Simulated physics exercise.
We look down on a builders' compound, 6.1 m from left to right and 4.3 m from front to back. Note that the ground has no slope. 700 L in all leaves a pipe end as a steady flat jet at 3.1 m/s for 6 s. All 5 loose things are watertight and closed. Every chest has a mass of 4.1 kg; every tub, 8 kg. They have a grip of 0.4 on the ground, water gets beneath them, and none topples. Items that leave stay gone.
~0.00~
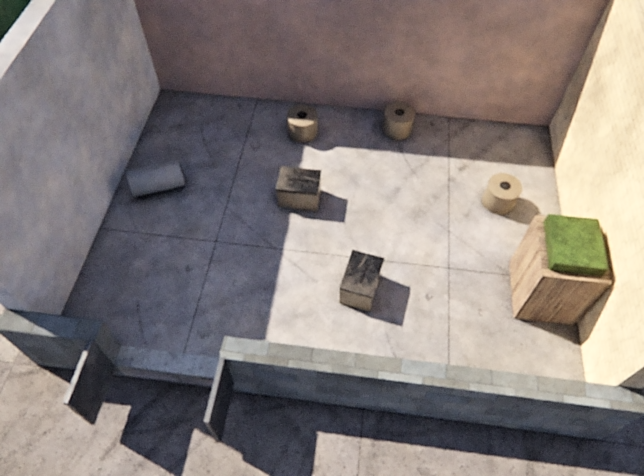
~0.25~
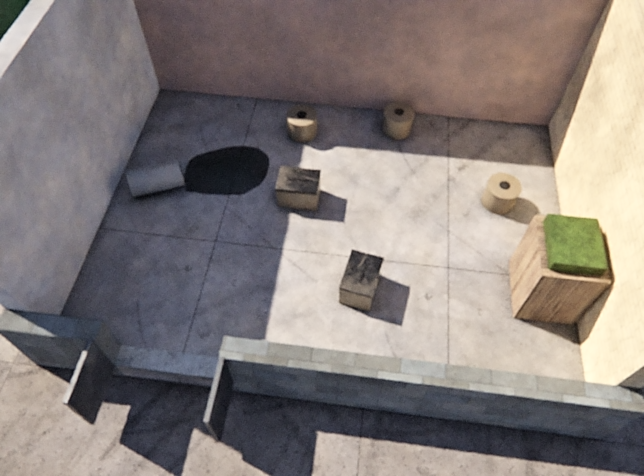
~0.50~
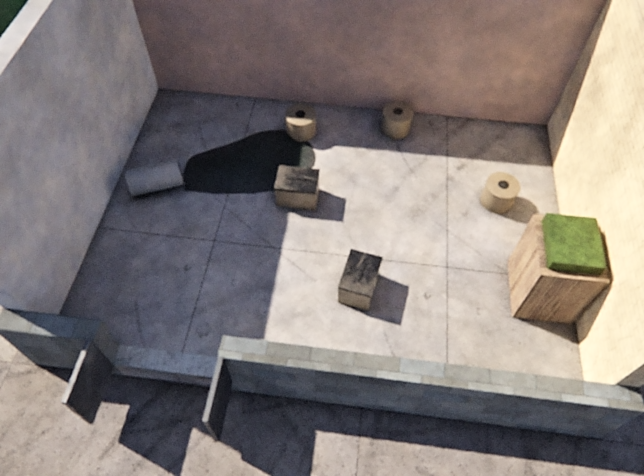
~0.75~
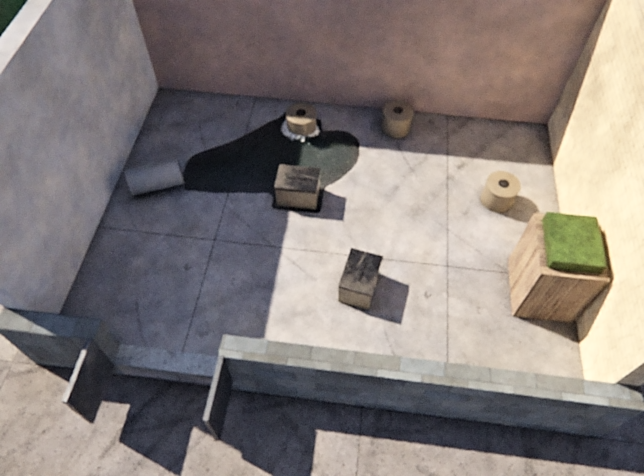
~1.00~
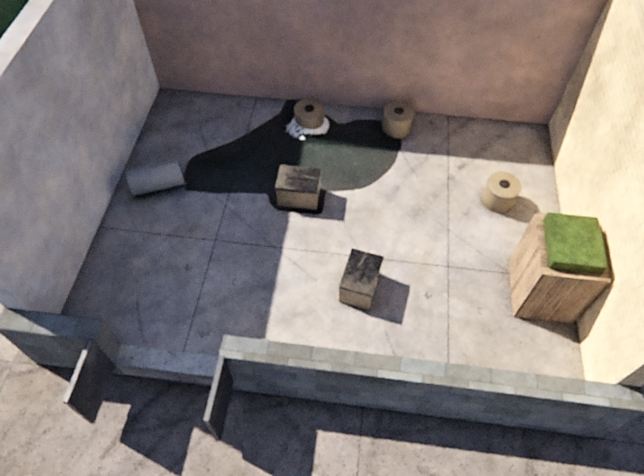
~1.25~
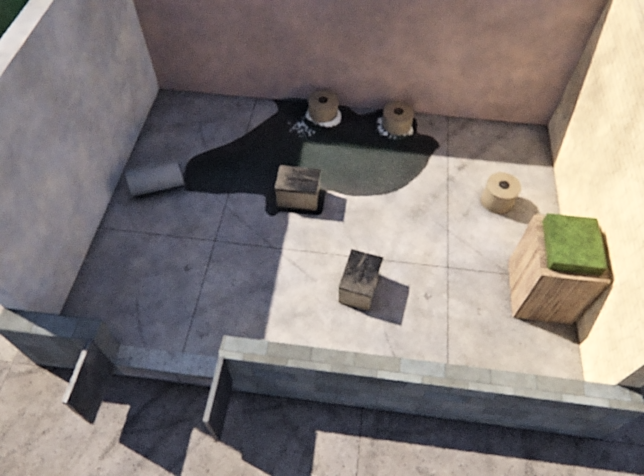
Dark water spreads from the mouth of a pale pipe at the left of a walled yard, reaching a block and the nearer of two round tubs by the back wall. It widens rightward around both tubs, and the left one shifts slightly to the right, with white foam at its base.
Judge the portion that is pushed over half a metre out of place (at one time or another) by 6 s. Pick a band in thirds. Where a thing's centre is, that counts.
Band: One to two thirds.
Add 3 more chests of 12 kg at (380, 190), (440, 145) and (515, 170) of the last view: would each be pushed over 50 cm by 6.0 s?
Each in order: Not reached / surpassed / surpassed.
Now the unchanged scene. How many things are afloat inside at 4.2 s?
Count: 2.
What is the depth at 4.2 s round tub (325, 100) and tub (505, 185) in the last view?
Around 11 cm and 3 cm.
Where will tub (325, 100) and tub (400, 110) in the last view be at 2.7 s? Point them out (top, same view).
First near (424, 113), second near (493, 116).
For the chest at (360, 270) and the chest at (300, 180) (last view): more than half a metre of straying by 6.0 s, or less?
Stays within; stays within.
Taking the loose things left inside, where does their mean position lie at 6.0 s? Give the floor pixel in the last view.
I'd put it around (424, 233).
After 1.8 s 1 of 5 are over 50 cm from their spots; 0 afloat.
After 2.7 s 2 of 5 are over 50 cm from their spots; 1 afloat.
After 4.2 s 2 of 5 are over 50 cm from their spots; 2 afloat.
After 6.0 s 3 of 5 are over 50 cm from their spots, and 3 have been at some point; 2 afloat.
